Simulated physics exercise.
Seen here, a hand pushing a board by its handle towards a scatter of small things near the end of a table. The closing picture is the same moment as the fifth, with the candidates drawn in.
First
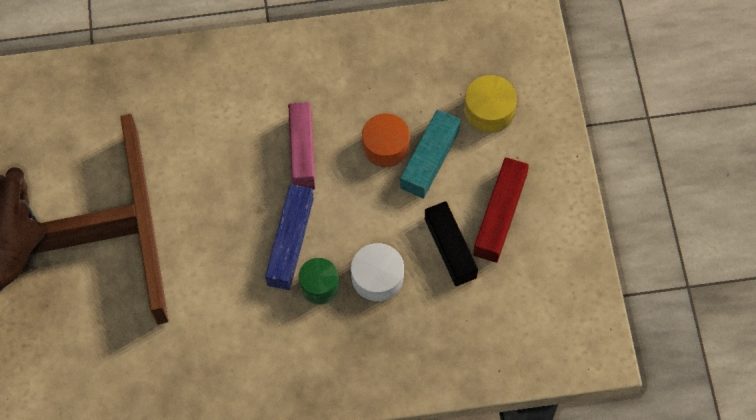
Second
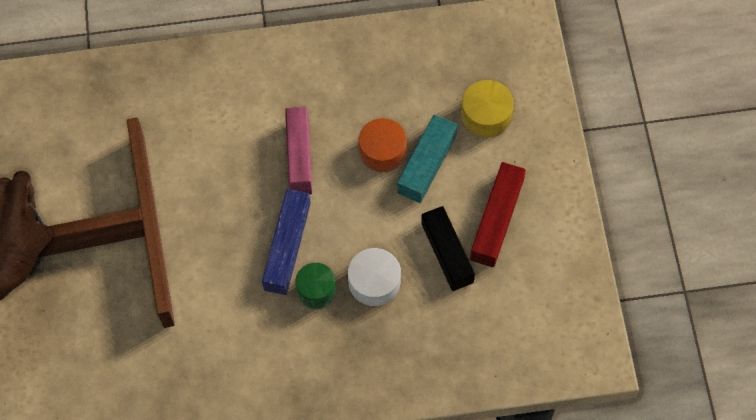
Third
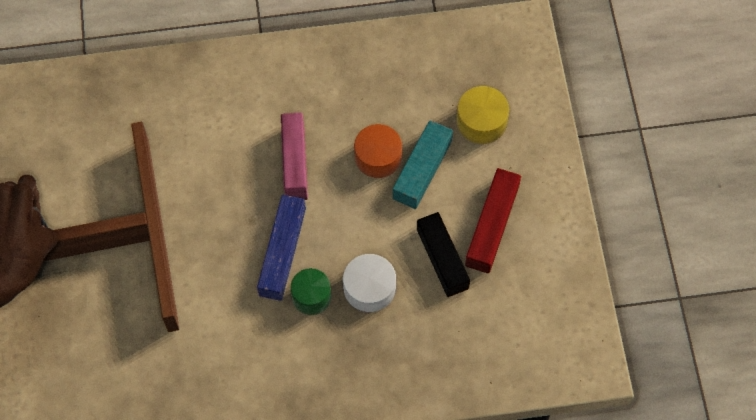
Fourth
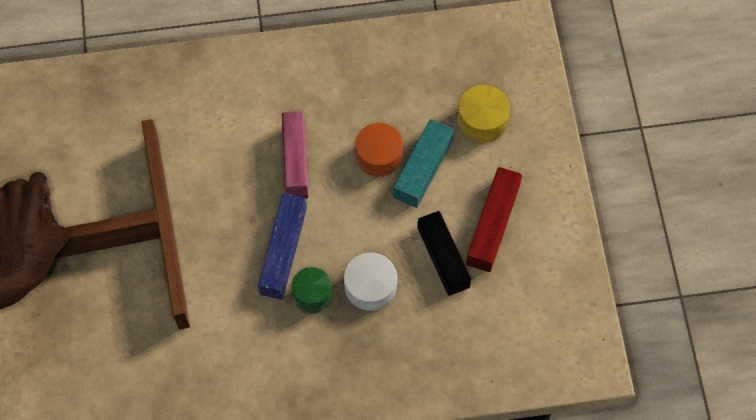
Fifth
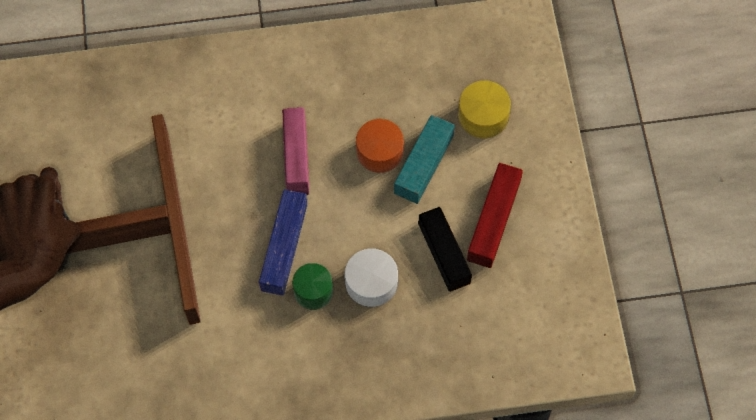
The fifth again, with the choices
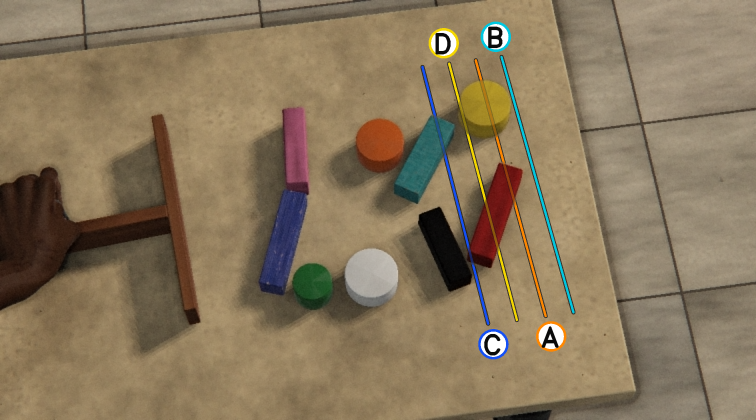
A hand at the left grips the handle of a brown board and pushes it slowly rightward across a mottled tan table, seen from above with grey floor tiles beyond. Ahead of it, untouched, lie pink, blue, teal, black and red bars among orange, yellow, green and white round pieces. The board closes part of the gap while the view drifts slightly, and the pieces stay put on the table.
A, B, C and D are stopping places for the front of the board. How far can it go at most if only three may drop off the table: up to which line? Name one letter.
The farthest such stop is B.
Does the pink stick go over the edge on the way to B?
By then, no.
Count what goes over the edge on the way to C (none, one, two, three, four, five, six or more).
By then, none.
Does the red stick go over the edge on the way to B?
Yes.
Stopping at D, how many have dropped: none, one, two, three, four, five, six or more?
The count is none.
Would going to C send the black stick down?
No.
On the marked copy, A at (509, 183); B at (536, 179); C at (454, 190); D at (482, 186).
Taking B. A third of the way, board (303, 192); green tin (350, 296); white tin (392, 278).
Two thirds of the way, board (432, 176); red stick (530, 204); yellow tin (504, 97).
When it is over, board (534, 163); red stick over the edge; turquoise bar over the edge; two fallen.
As for the rest, A is within the limit but short; C is within the limit but short; D is within the limit but short.
